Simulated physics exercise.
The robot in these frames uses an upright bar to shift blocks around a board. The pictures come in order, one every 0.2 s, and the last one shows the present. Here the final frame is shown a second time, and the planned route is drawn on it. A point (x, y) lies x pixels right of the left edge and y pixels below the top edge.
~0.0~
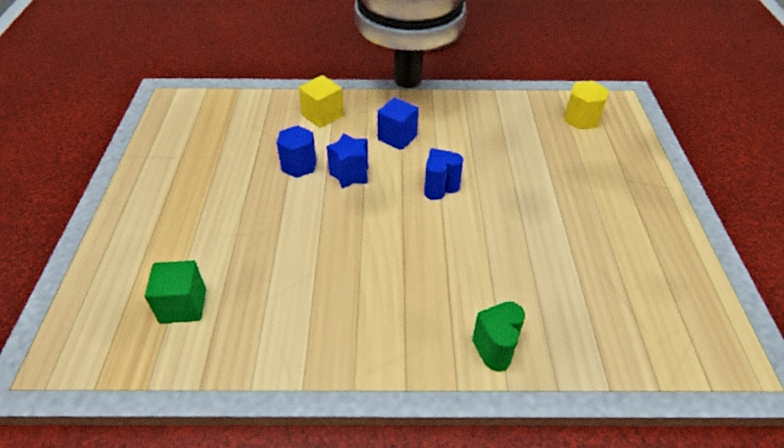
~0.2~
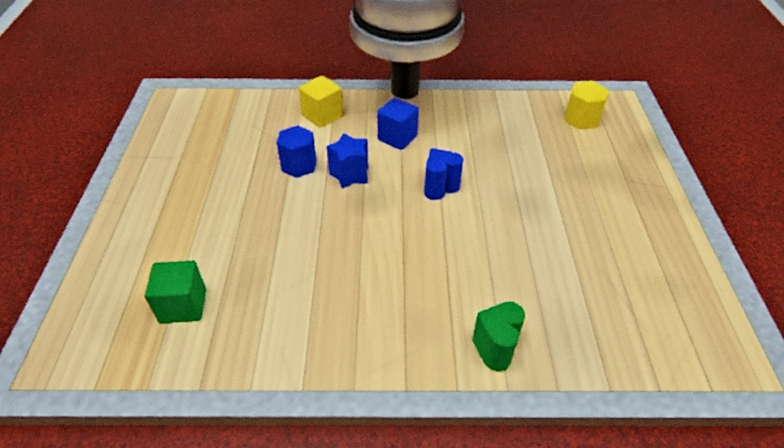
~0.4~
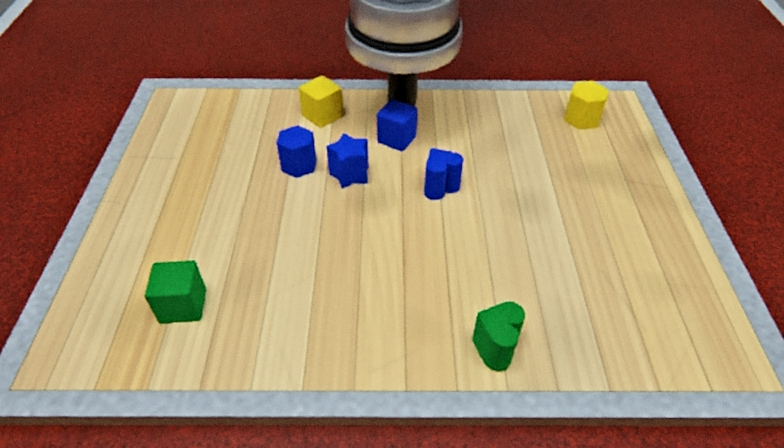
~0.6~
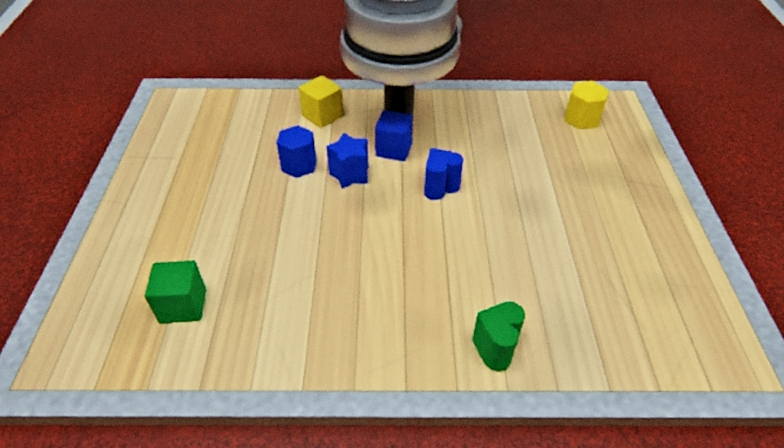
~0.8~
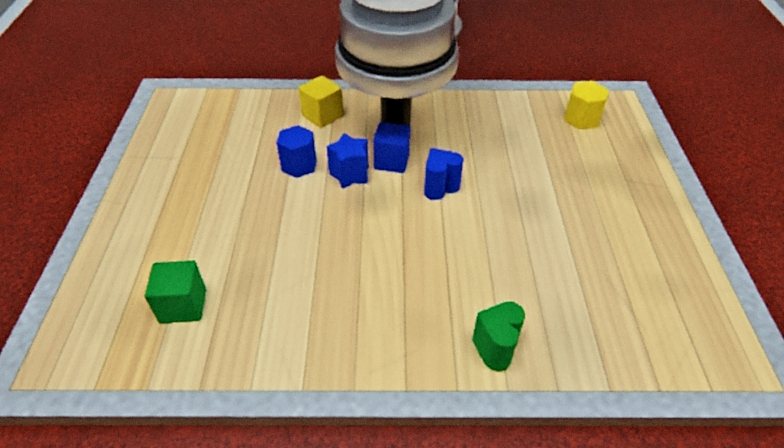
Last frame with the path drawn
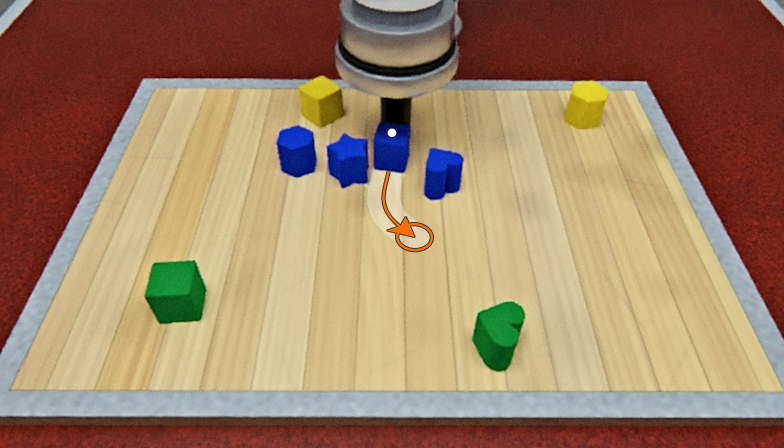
A robot arm with an upright bar moved in behind the blue square block and pushed it toward the near side, bringing it beside the blue star, while the other blocks stayed still.
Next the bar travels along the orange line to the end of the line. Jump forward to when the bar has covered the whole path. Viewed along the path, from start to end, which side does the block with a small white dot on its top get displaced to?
Shifts right.
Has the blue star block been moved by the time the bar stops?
I believe not.
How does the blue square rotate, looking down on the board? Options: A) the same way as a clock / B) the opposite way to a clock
(A)
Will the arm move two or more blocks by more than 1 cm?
No - that is not the case.
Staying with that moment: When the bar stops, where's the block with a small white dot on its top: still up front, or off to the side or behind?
I think the bar loses the block with a small white dot on its top somewhere along the way.
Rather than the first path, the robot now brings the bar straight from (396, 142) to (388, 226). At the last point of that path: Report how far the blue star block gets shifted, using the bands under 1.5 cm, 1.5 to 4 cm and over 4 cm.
Less than 1.5 cm.
The drawn path runs from (396, 142) by way of (388, 172) and (385, 206) to (414, 237); the dot is on the blue square.
On the path given first. One third of the way, bar (388, 155); blue square (386, 166).
Two thirds of the way, bar (385, 188); blue square (382, 202).
At the end, bar (415, 219); blue star block not moved; blue square (385, 224), turned 30° clockwise.
